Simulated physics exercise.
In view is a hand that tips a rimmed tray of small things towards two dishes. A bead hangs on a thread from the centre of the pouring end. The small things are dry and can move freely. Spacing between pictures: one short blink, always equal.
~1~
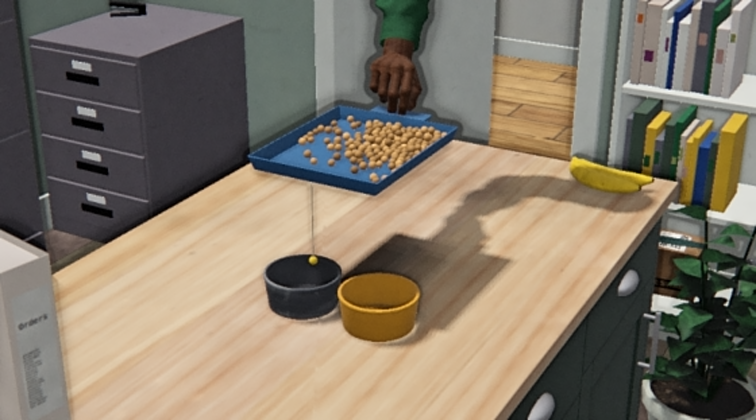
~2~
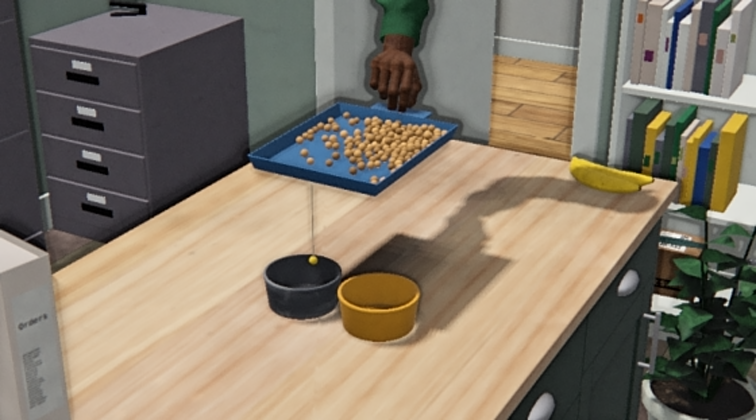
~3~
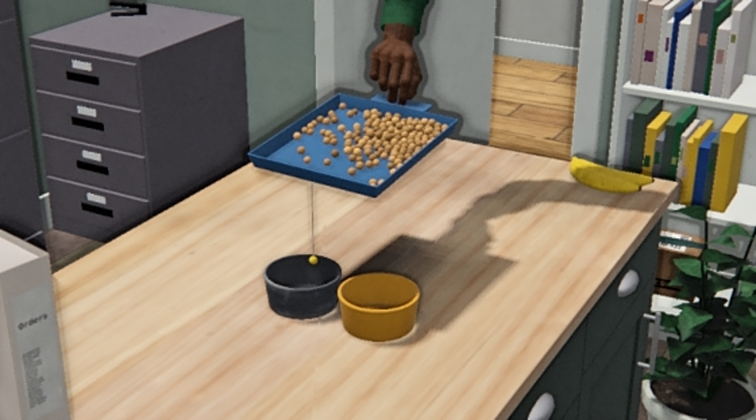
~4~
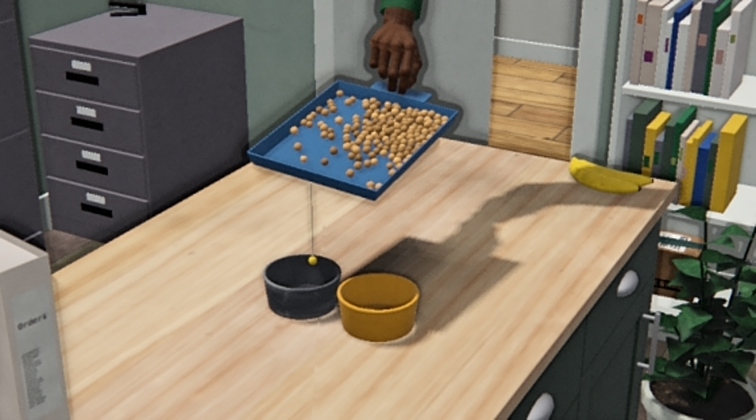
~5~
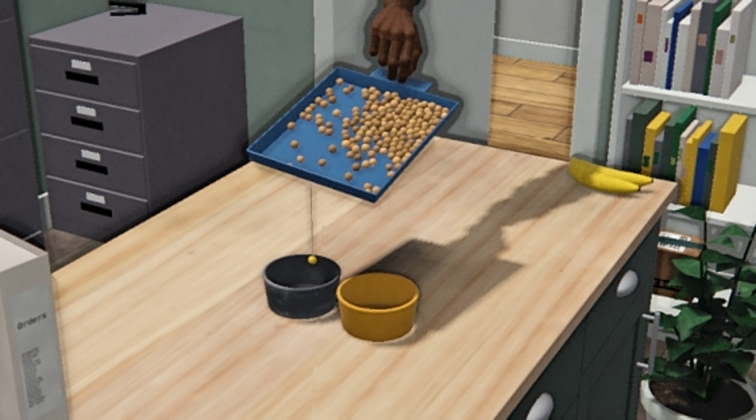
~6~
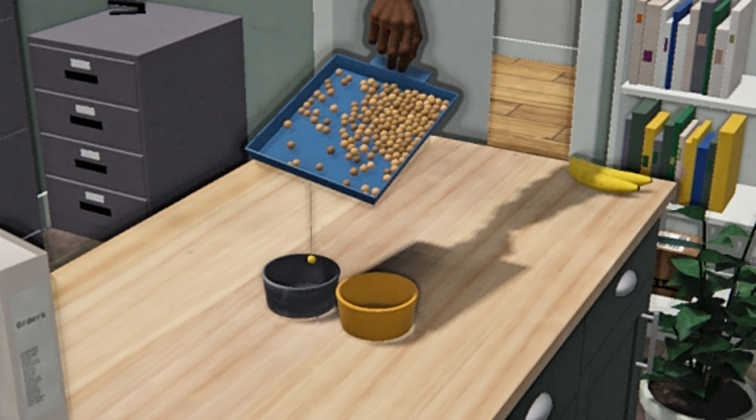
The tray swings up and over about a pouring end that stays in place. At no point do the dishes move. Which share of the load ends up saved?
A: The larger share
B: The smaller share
(A) The larger share.
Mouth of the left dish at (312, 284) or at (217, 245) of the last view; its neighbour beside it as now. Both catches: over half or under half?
In order, they'd catch a major share, and next a minor share.
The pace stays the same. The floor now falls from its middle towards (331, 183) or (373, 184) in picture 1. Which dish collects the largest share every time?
Tilt 1: Right-side dish. Tilt 2: Right-side dish.
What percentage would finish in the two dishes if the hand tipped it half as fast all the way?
Roughly 80 percent.
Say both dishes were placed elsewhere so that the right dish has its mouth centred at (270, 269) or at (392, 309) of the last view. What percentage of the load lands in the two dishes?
Trial 1: 0 percent; trial 2: 60 percent.
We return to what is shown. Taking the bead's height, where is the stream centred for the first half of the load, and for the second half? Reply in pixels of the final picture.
First around (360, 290), afterwards around (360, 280).
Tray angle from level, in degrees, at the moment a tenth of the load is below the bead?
At roughly 65°.
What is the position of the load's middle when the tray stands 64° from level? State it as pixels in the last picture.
The load's middle is around (360, 197).
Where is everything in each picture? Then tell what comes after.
The first picture shows corners of the pouring end near (254, 155) and (375, 181), level; middle of the load near (390, 146), round wooden beads; left dish near (282, 300); right dish near (360, 322); bead on its thread near (313, 261).
The second picture shows corners of the pouring end near (254, 155) and (375, 182), level; middle of the load near (390, 144), only a few on the move.
The third picture shows corners of the pouring end near (254, 153) and (375, 184), tipped barely, lowest at the right corner; middle of the load near (391, 140), a little on the move.
The fourth picture shows corners of the pouring end near (253, 151) and (375, 188), tipped a little, lowest at the right corner; middle of the load near (390, 134), near a quarter on the move.
The fifth picture shows corners of the pouring end near (252, 149) and (374, 191), tipped clearly, lowest at the right corner; middle of the load near (389, 128), near a third on the move.
The sixth picture shows corners of the pouring end near (251, 147) and (374, 194), tipped clearly, lowest at the right corner; middle of the load near (390, 121), the bulk on the move; left dish near (281, 299); right dish near (358, 321).
Shortly afterwards, tray tipped steeply; near two thirds on the tray; a little in the right dish; only a few outside both; near a quarter in the air.
Next, tray tipped past a quarter turn; only a few on the tray; near two thirds in the right dish; near a quarter outside both; only a few in the air.
Some moments later, tray tipped past a quarter turn; the bulk in the right dish; near a quarter outside both.
In the end, tray tipped past a quarter turn; the bulk in the right dish; none at all in the left dish; near a quarter outside both.
